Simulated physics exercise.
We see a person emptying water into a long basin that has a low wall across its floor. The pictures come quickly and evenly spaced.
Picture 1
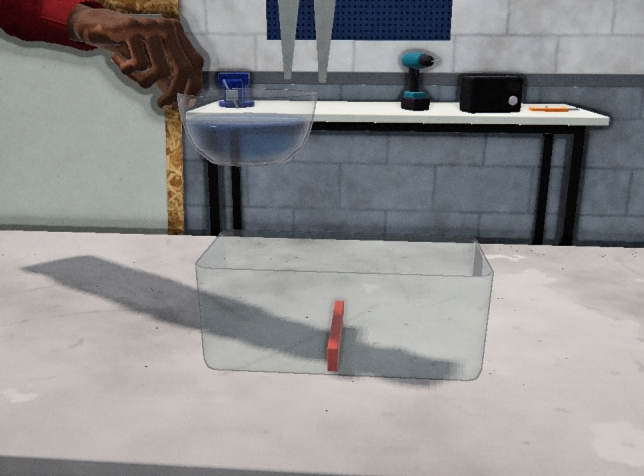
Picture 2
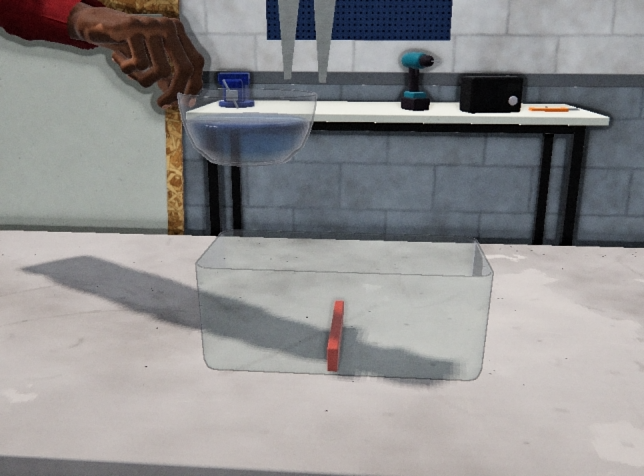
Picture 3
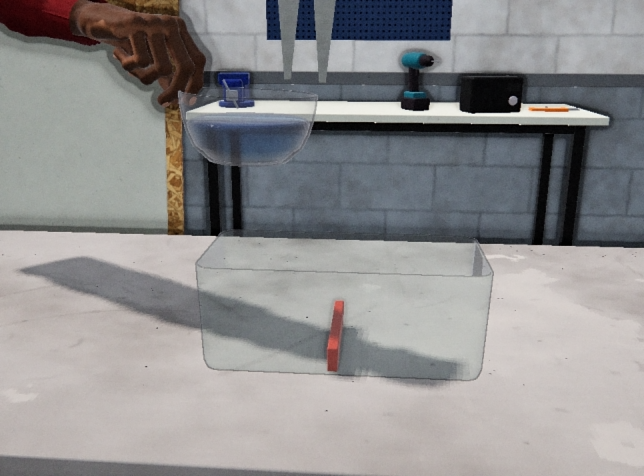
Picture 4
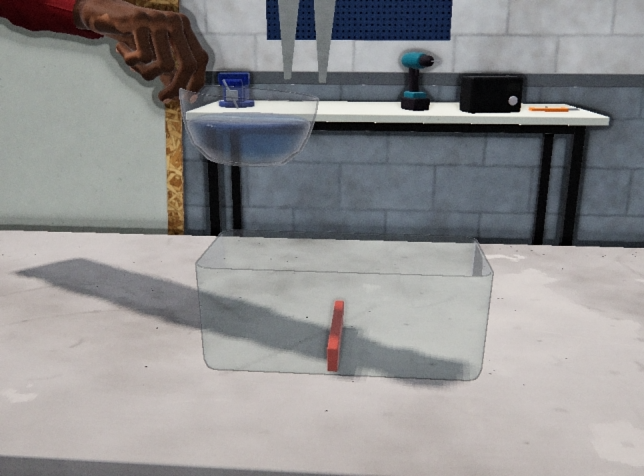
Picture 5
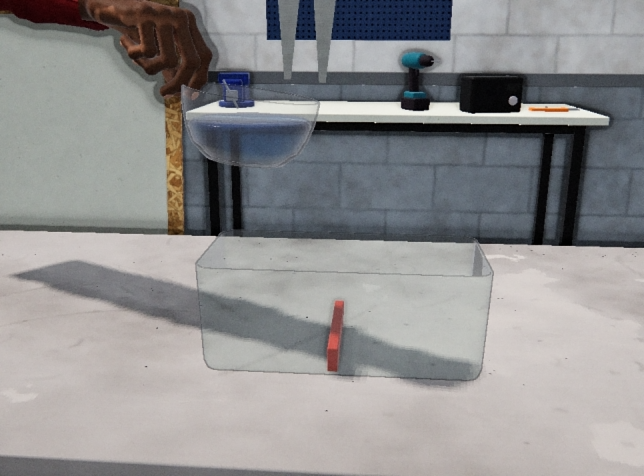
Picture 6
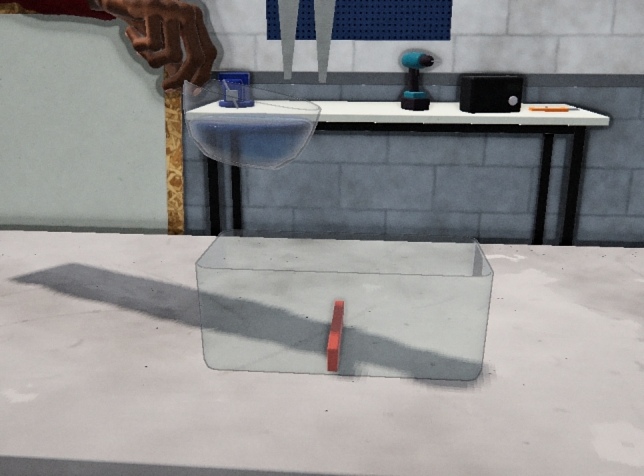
A clear bowl of water tilts slightly to the right above a long clear basin.
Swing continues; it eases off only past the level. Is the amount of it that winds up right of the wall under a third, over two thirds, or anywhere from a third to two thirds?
Beyond two thirds.
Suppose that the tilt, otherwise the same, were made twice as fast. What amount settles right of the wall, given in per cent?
About 75 in a hundred.
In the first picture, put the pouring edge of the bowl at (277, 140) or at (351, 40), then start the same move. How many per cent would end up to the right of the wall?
The first start yields 25 per cent, the second 90 per cent.
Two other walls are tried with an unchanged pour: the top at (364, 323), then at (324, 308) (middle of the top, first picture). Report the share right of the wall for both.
About 55 % for the first and about 95 % for the second.
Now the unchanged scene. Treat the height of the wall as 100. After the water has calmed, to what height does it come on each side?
It settles around 10 on the left side and around 60 on the right side.
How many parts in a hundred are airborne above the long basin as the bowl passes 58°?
About 25 %.
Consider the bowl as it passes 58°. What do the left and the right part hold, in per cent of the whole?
Left: 0 %; right: 5 %.
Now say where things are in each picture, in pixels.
The first frame shows tilt 0°; pouring edge (315, 96); surface from (189, 118) to (310, 121); the long basin's rim runs from (210, 248) to (484, 256); the wall's top is at (336, 324).
The second frame shows tilt 1°; pouring edge (315, 96); surface from (190, 118) to (310, 120).
The third frame shows tilt 2°; pouring edge (316, 98); surface from (190, 118) to (311, 121).
The fourth frame shows tilt 4°; pouring edge (317, 101); surface from (191, 117) to (311, 121).
The fifth frame shows tilt 8°; pouring edge (318, 105); surface from (192, 118) to (313, 122).
The sixth frame shows tilt 12°; pouring edge (320, 111); surface from (193, 118) to (314, 121).
A moment on, the bowl is tipped part way and 67 per cent is still to pour, 1 is left of the wall and 6 right of it.
Next, the bowl is tipped on its side and 11 per cent is still to pour, 6 is left of the wall and 70 right of it.
Then the bowl is tipped on its side and 0 per cent is still to pour, 17 is left of the wall and 82 right of it.
Later the bowl is tipped on its side and 0 per cent is still to pour, 18 is left of the wall and 82 right of it.
Finally, 18 per cent lies left of the wall, 82 right of it and 1 outside.
